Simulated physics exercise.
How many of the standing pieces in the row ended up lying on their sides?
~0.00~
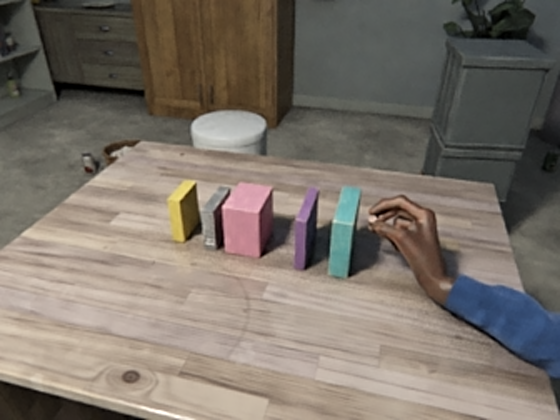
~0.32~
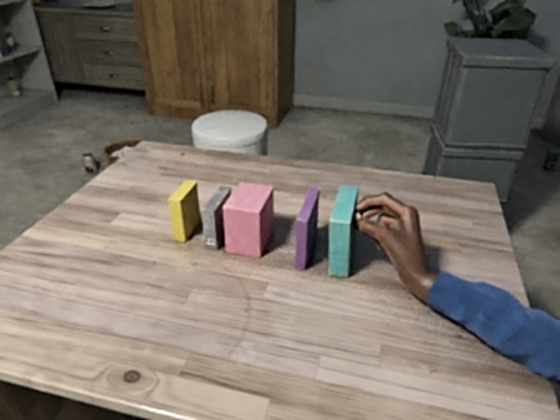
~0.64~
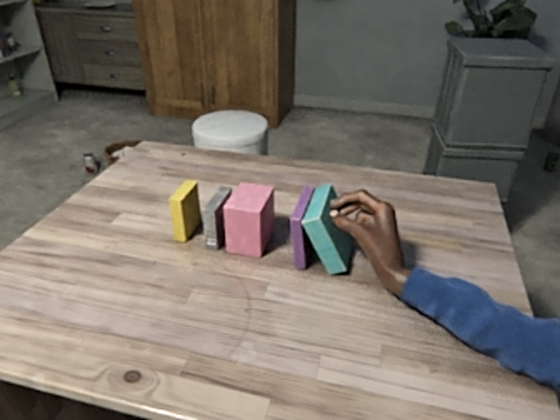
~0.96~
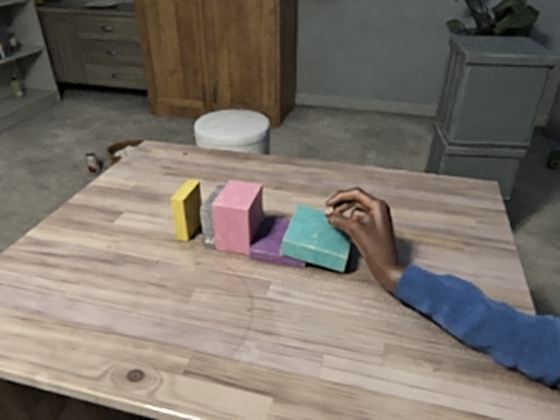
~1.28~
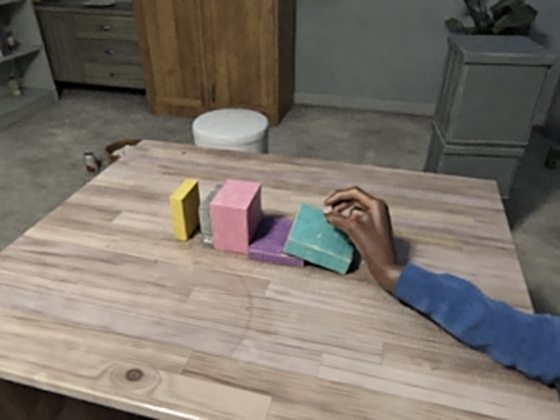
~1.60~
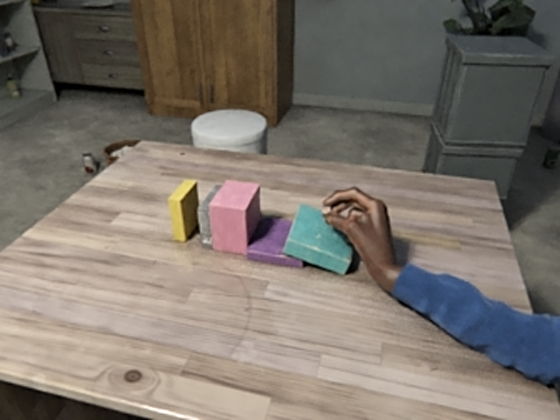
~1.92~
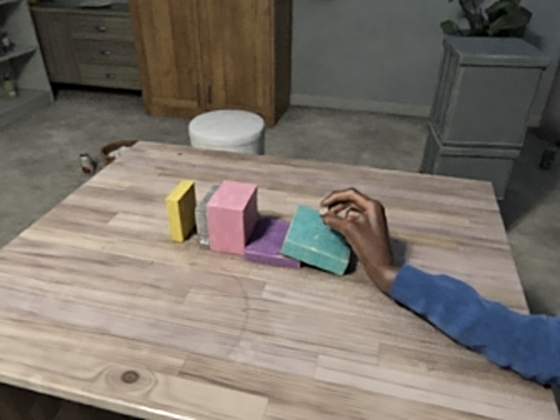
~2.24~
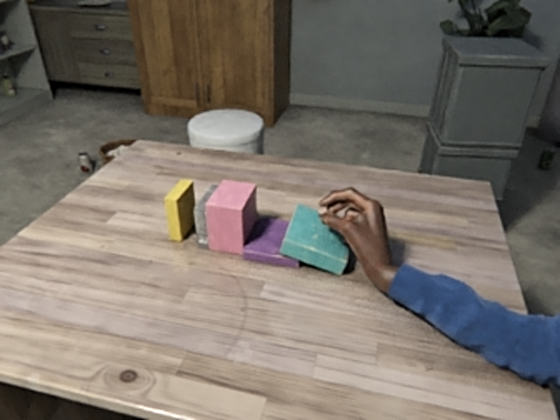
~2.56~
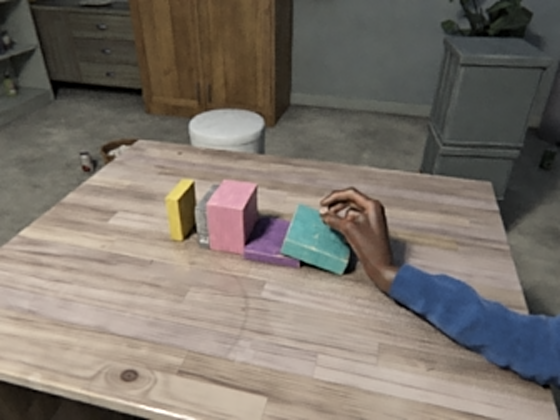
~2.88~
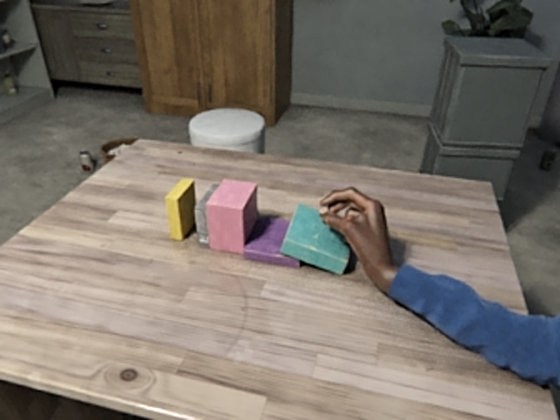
Two of them ended up on their sides, the turquoise block and the purple block.
